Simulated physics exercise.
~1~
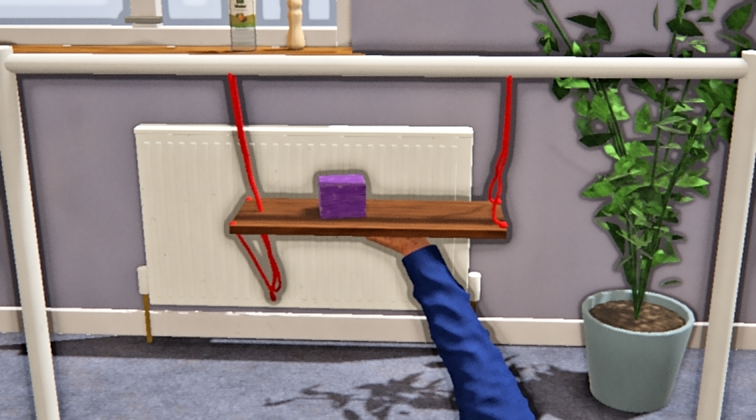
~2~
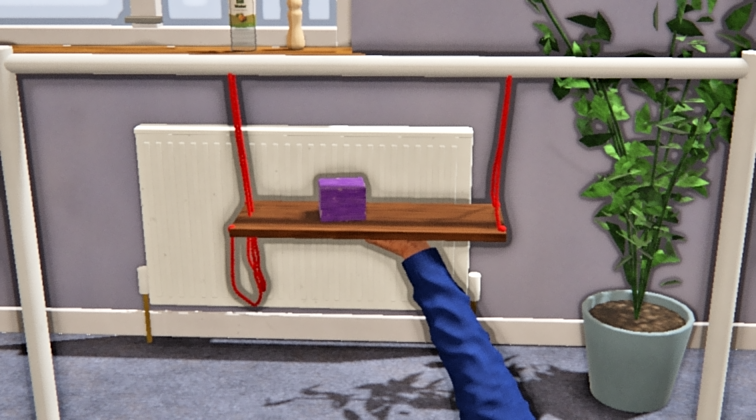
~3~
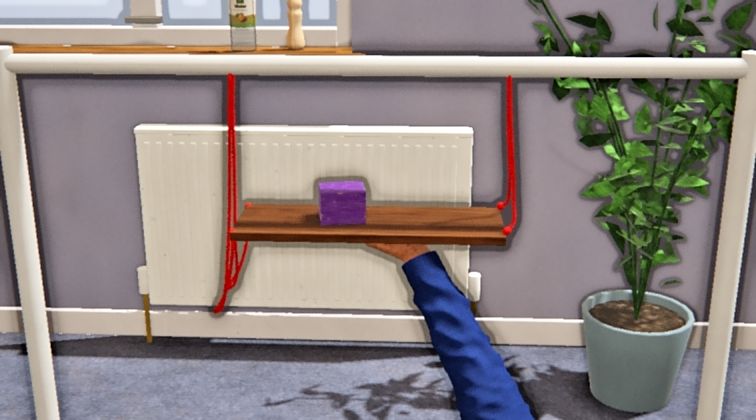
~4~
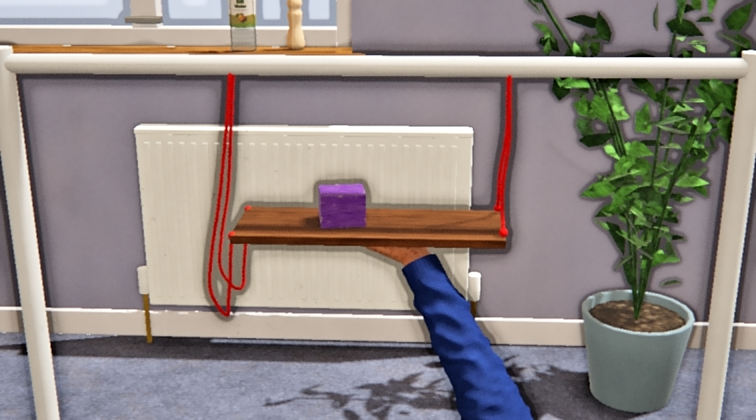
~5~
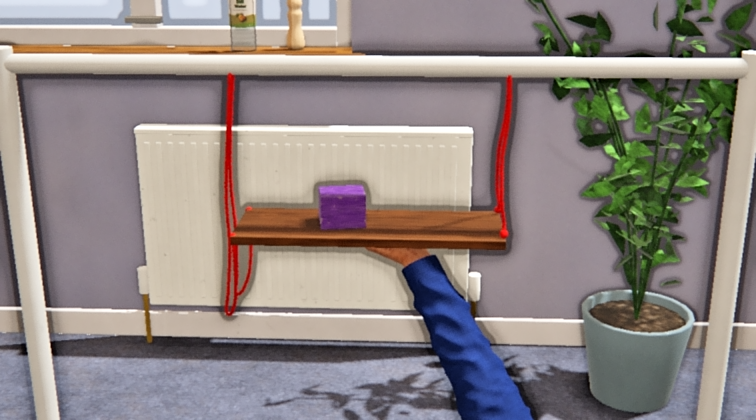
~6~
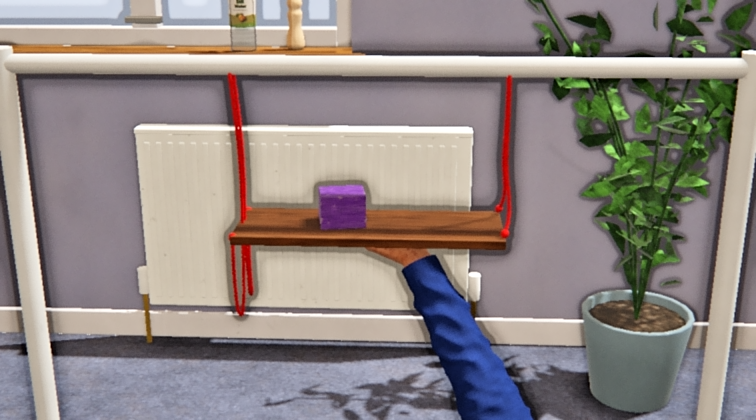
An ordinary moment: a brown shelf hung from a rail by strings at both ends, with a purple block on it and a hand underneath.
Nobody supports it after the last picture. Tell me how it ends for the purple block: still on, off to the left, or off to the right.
It slips off the left.
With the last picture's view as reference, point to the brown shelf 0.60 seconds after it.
Its middle sits close to (415, 303).
Then, 0.60 s on from there, board tipped 40° down to the left; block falling.
Then, 1.22 s on from there, board tipped 41° down to the left; block on the floor.
In the end, board tipped 44° down to the left; block on the floor. The purple block slides off to the left.
